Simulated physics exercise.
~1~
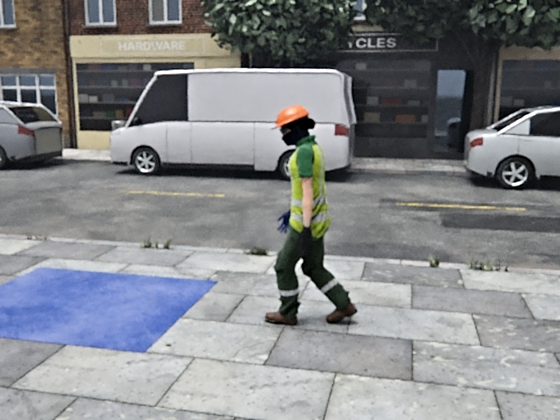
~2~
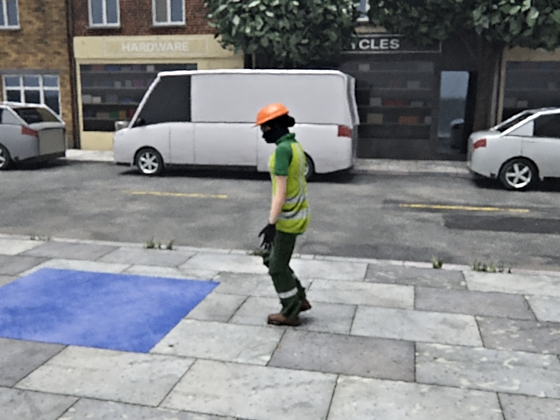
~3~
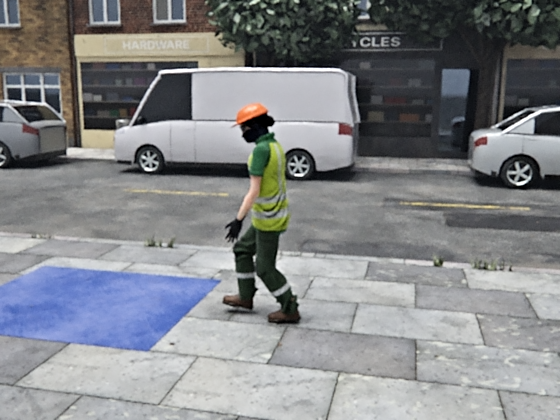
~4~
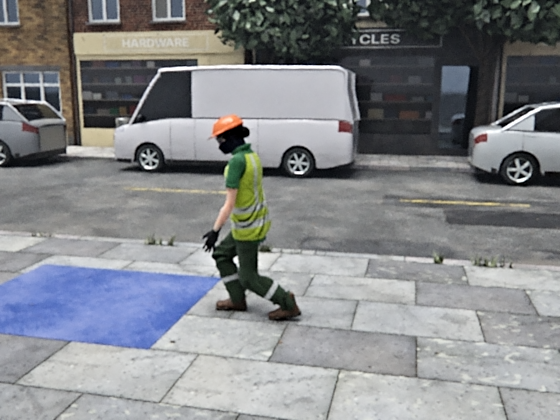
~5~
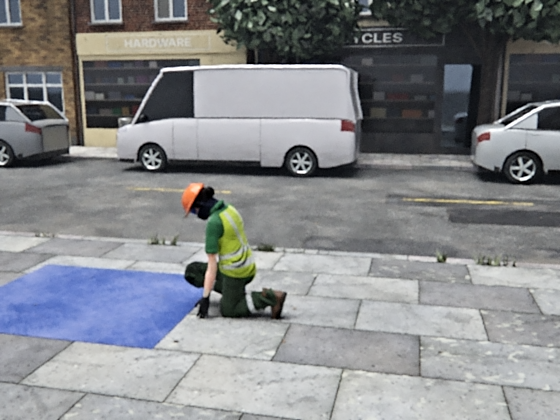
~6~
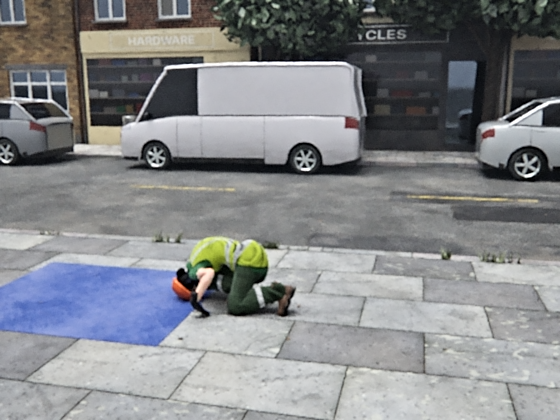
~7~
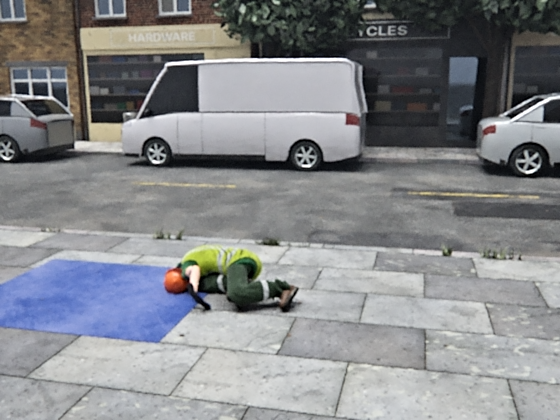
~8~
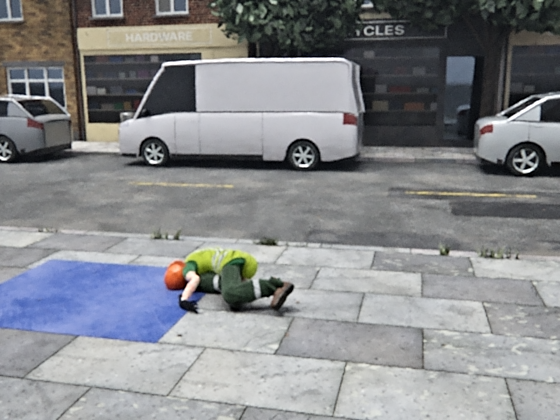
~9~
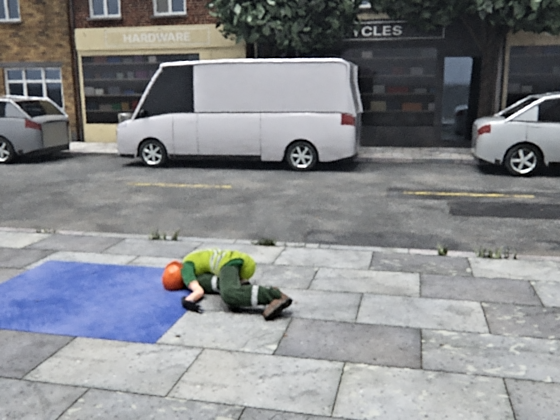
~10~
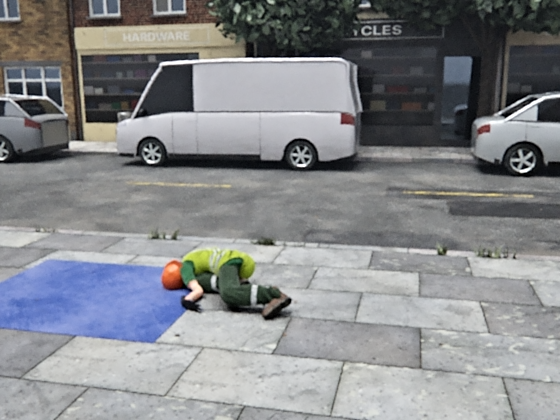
The video shows a person in an orange helmet and yellow vest walking left along a paved sidewalk toward a blue mat, then sinking to the knees, folding forward and lying still on one side, head and chest over the mat's near edge, hips short of it.
